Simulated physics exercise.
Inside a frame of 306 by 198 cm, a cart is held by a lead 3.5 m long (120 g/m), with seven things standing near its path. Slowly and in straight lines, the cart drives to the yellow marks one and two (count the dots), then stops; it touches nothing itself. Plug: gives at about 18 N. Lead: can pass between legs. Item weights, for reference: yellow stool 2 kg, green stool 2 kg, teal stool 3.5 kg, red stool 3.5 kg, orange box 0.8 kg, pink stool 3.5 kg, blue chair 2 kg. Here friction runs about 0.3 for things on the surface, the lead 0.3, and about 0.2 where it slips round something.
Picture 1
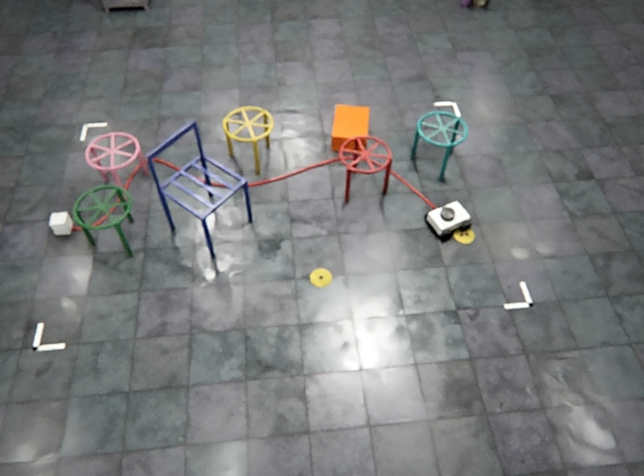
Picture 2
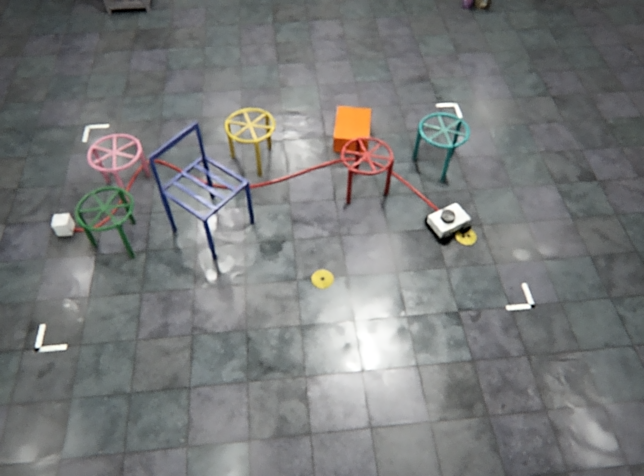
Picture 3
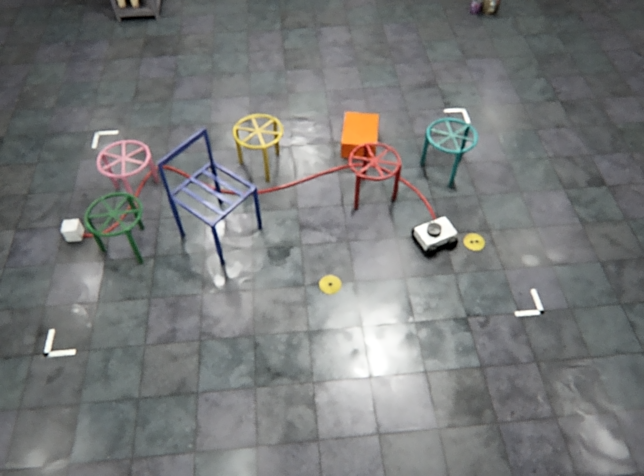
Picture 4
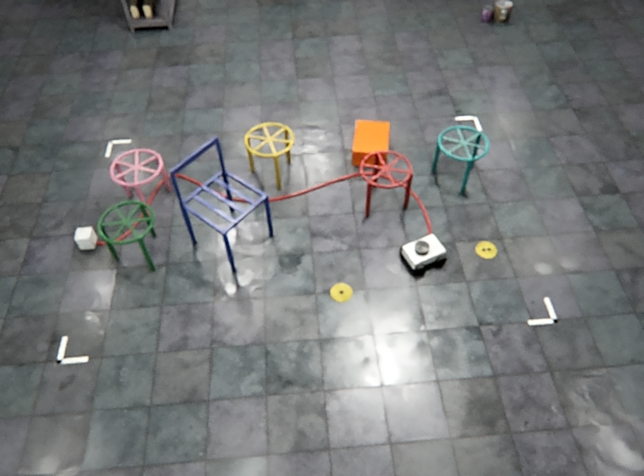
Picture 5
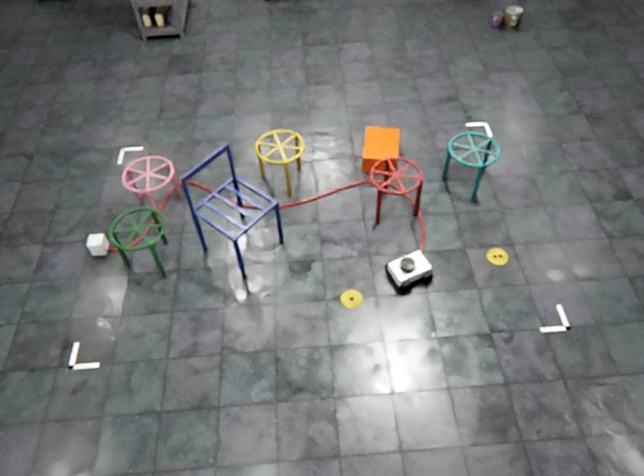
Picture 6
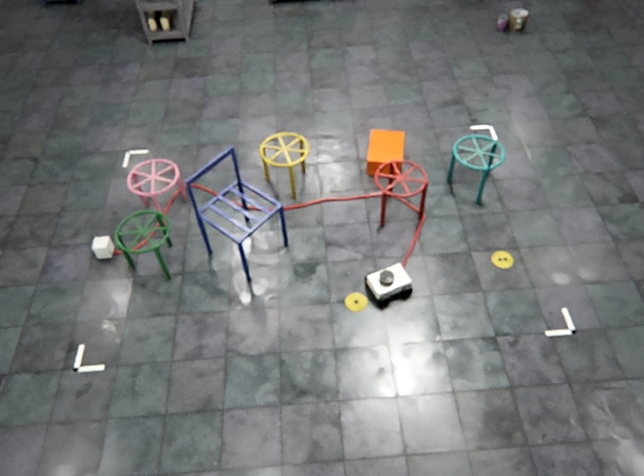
A small white cart on a red lead rolled slowly from the yellow mark on the right to beside the other yellow mark, while the stools, blue chair and orange box stayed put.
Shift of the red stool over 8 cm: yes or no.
No.
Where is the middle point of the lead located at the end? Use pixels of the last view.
At about (318, 198).
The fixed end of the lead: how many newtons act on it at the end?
It ends up near 0 N.
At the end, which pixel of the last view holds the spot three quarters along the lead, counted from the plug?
In the last view that spot is close to pixel (423, 218).
Next, cart at (366, 298), lead slack at the fixed end; nothing else has moved.
Then, cart at (417, 284), lead slack at the fixed end; nothing else has moved.
After that, cart at (466, 269), lead slack at the fixed end; nothing else has moved.
Later, cart at (502, 259), lead slack at the fixed end; nothing else has moved.
At the end, cart at (502, 259), lead slack at the fixed end; red stool 0 cm off its start at (401, 177).
